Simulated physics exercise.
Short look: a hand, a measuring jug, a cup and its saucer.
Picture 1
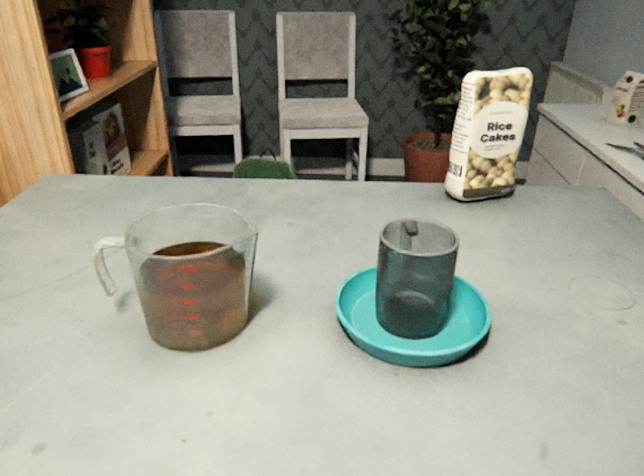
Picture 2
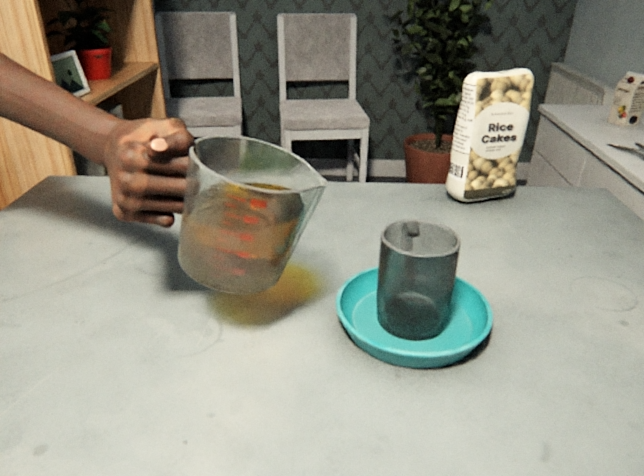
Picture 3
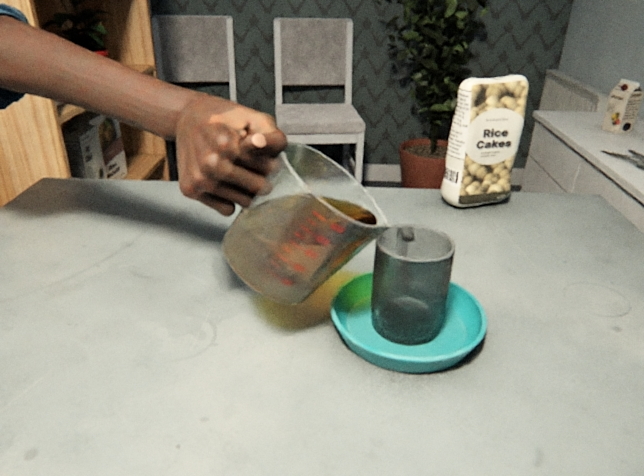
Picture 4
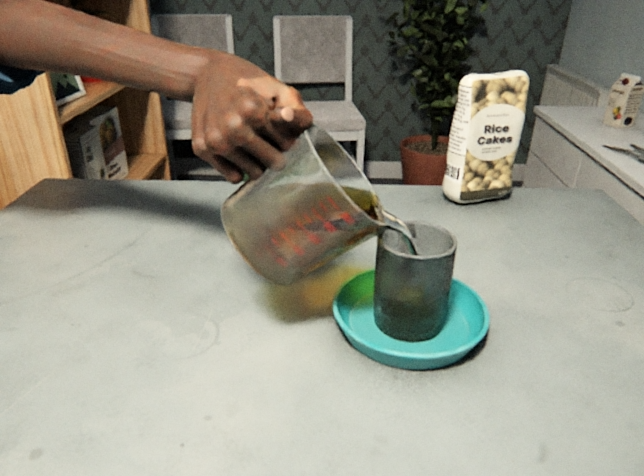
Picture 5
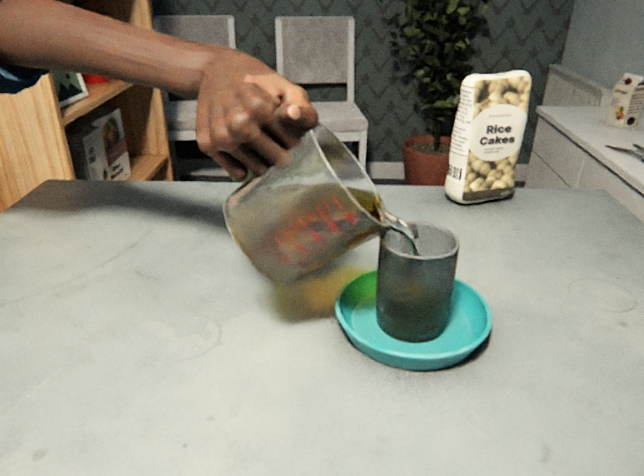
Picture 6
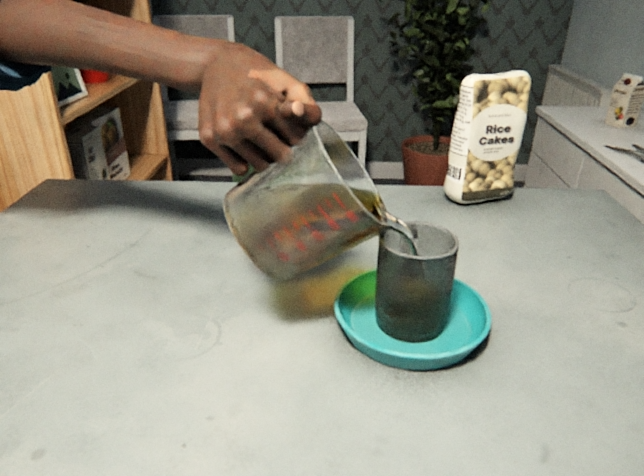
A hand reaches in from the left over a pale grey table, seen from slightly above, with chairs, a plant and a rice cakes packet behind. A clear measuring jug with red markings and brownish liquid stands left of a dark translucent cup on a turquoise saucer. The hand lifts the jug, carries it right, tilts it and pours a thin stream into the cup, while the view shifts slightly.
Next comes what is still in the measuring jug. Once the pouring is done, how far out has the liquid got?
It has reached the saucer but no further.
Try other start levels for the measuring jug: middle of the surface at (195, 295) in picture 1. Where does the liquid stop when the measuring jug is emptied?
Outcome: No overflow.
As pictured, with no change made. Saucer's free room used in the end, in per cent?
The saucer finishes near 50 per cent full.
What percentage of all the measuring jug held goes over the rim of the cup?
Result: Close to 25 per cent.
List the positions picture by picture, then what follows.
In the first frame, both stand on the top; measuring jug (193, 273) about half full; cup (415, 276) empty; saucer (421, 356) dry.
In the second frame, the hand lifts the measuring jug; measuring jug about half full, surface at (245, 205); cup (416, 277) empty.
In the third frame, the measuring jug is brought over; measuring jug (301, 223) tipped 35° with all of its load; cup (410, 282) empty.
In the fourth frame, a stream runs into the cup; measuring jug (304, 206) tipped 50° with nearly all of its load; cup nearly empty, surface at (409, 309).
In the fifth frame, a stream runs into the cup; measuring jug (308, 205) tipped 50° with nearly all of its load; cup (415, 279) about a quarter full.
In the sixth frame, a stream runs into the cup; measuring jug (308, 203) tipped 50° with about three quarters of its load; cup about a quarter full, surface at (412, 298); saucer (421, 359) dry.
Soon after, the cup is about three quarters full; the saucer is dry.
Later, the cup is full to the brim; the saucer is wet, with room to spare.
In the end, the cup is full to the brim; the saucer is wet, with room to spare.
